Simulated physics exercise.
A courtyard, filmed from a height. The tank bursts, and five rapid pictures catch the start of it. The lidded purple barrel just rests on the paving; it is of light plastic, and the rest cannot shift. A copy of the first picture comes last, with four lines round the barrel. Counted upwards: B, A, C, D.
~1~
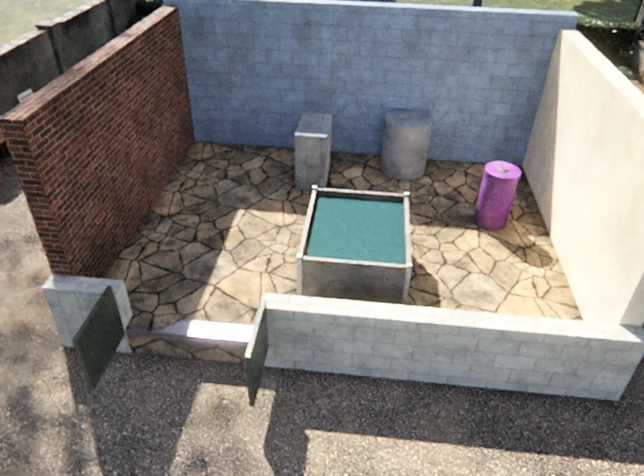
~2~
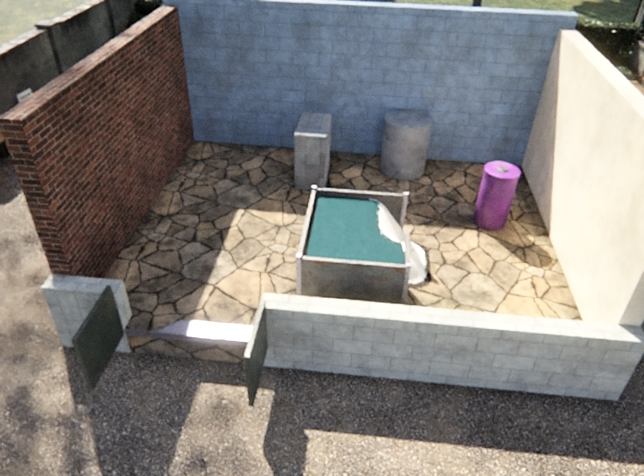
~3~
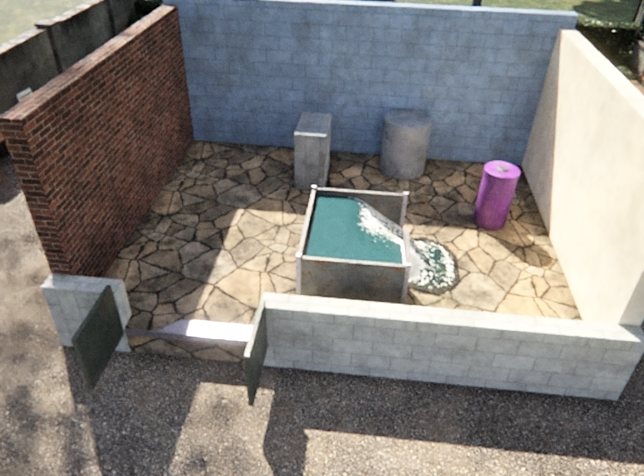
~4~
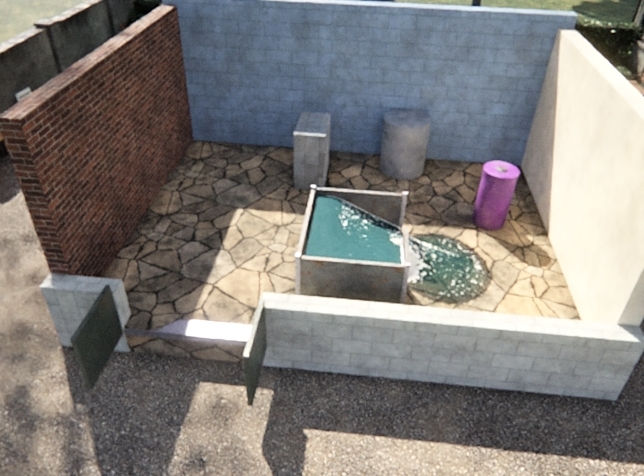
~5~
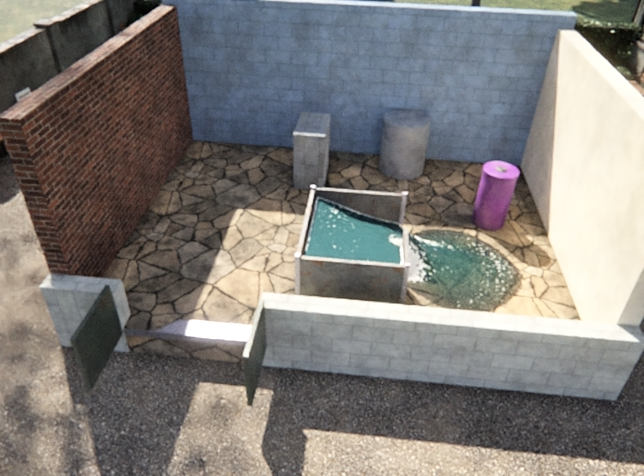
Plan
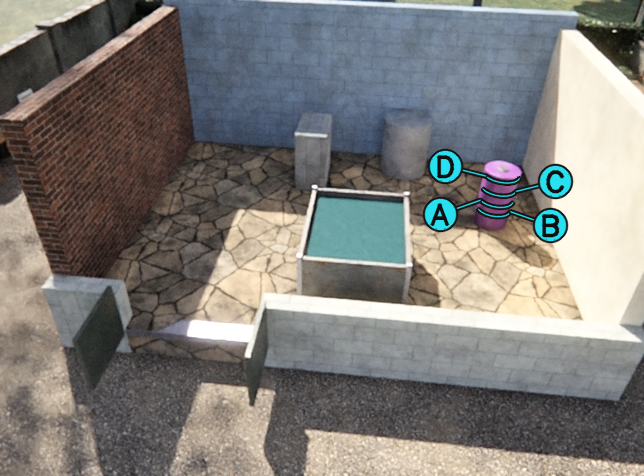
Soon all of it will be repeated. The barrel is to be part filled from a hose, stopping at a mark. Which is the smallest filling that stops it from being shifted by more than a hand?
B will do.
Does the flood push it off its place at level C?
No, not at all.
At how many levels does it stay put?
All of them.
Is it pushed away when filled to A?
No, not at all.
On the marked copy, A at (498, 207); B at (496, 216); C at (501, 196); D at (504, 183); from the bottom up B, A, C, D.
With A, it does not move.
With B, it shifts by a finger or two and stays.
With C, it does not move.
With D, it does not move.
